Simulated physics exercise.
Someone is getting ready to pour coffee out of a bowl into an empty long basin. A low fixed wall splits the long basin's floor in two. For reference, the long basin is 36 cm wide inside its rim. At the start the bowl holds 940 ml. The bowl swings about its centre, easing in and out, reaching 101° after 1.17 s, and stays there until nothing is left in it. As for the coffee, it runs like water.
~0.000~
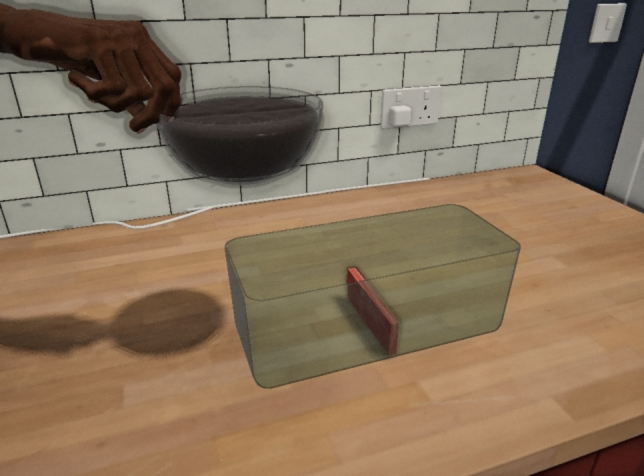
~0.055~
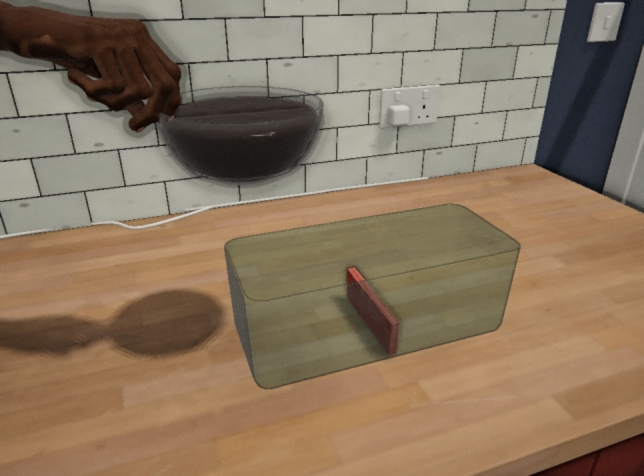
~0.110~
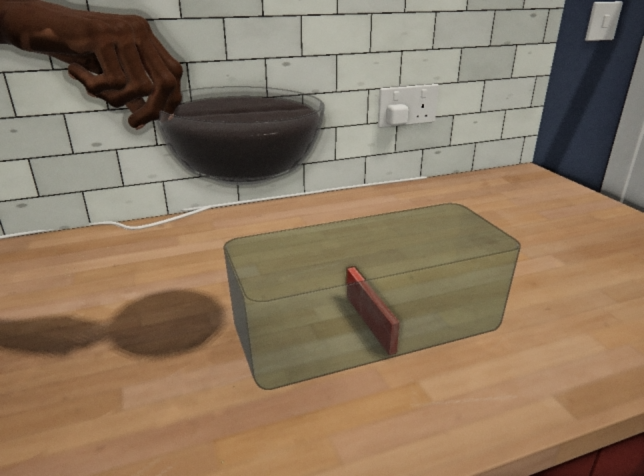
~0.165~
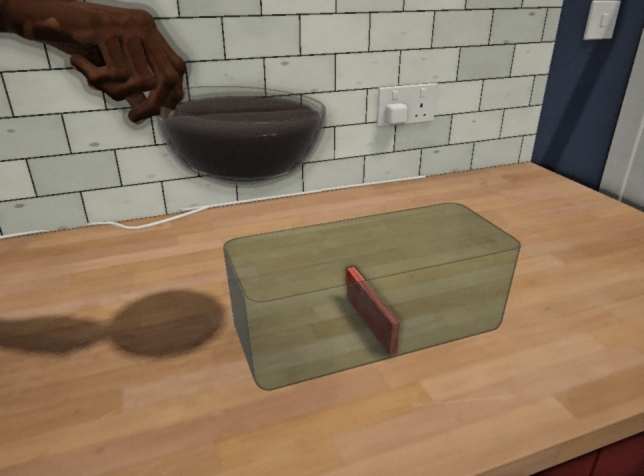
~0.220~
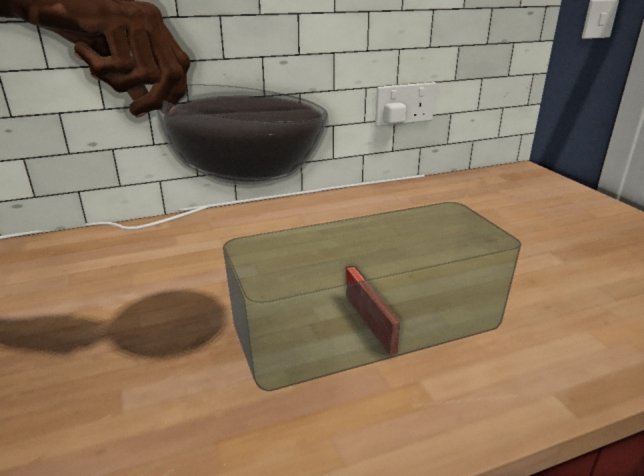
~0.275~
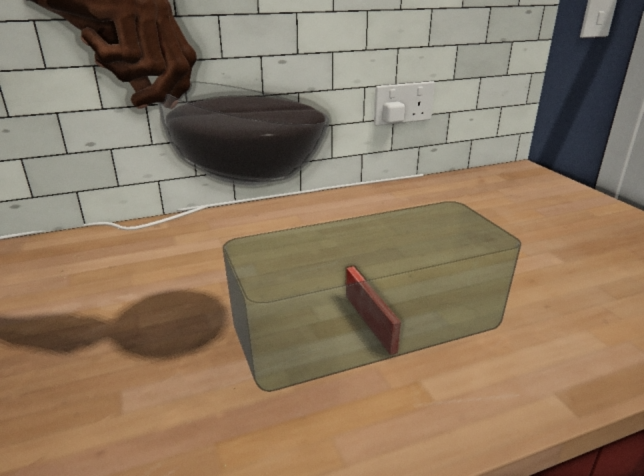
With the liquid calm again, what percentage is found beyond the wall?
Beyond the wall there is roughly 53 percent.
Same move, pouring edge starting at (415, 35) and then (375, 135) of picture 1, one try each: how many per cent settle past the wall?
It comes to 90 per cent, and then 90 per cent.
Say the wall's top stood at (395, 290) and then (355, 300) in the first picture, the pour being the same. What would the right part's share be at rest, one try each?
Try 1: 5 %; try 2: 70 %.
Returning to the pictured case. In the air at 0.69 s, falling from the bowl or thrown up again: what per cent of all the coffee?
Near 38 per cent of it all.
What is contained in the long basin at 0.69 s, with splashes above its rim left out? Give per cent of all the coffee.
Close to 24 in a hundred.
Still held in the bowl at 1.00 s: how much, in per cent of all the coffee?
2 per cent or so.
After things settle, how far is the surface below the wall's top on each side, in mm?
Roughly 34 mm on the left side and roughly 32 mm on the right.
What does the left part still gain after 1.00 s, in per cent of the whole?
It comes to some 8 per cent.
Then, 0.69 s in, the tilt is 65° and 40 per cent is still to pour, 7 is left of the wall and 16 right of it.
Then, 1.00 s in, the tilt is 96° and 2 per cent is still to pour, 38 is left of the wall and 53 right of it.
Then, 1.32 s in, the tilt is 101° and 0 per cent is still to pour, 46 is left of the wall and 53 right of it.
Then, 1.67 s in, the tilt is 101° and 0 per cent is still to pour, 46 is left of the wall and 53 right of it.
Finally, 46 per cent lies left of the wall, 53 right of it and 1 outside.
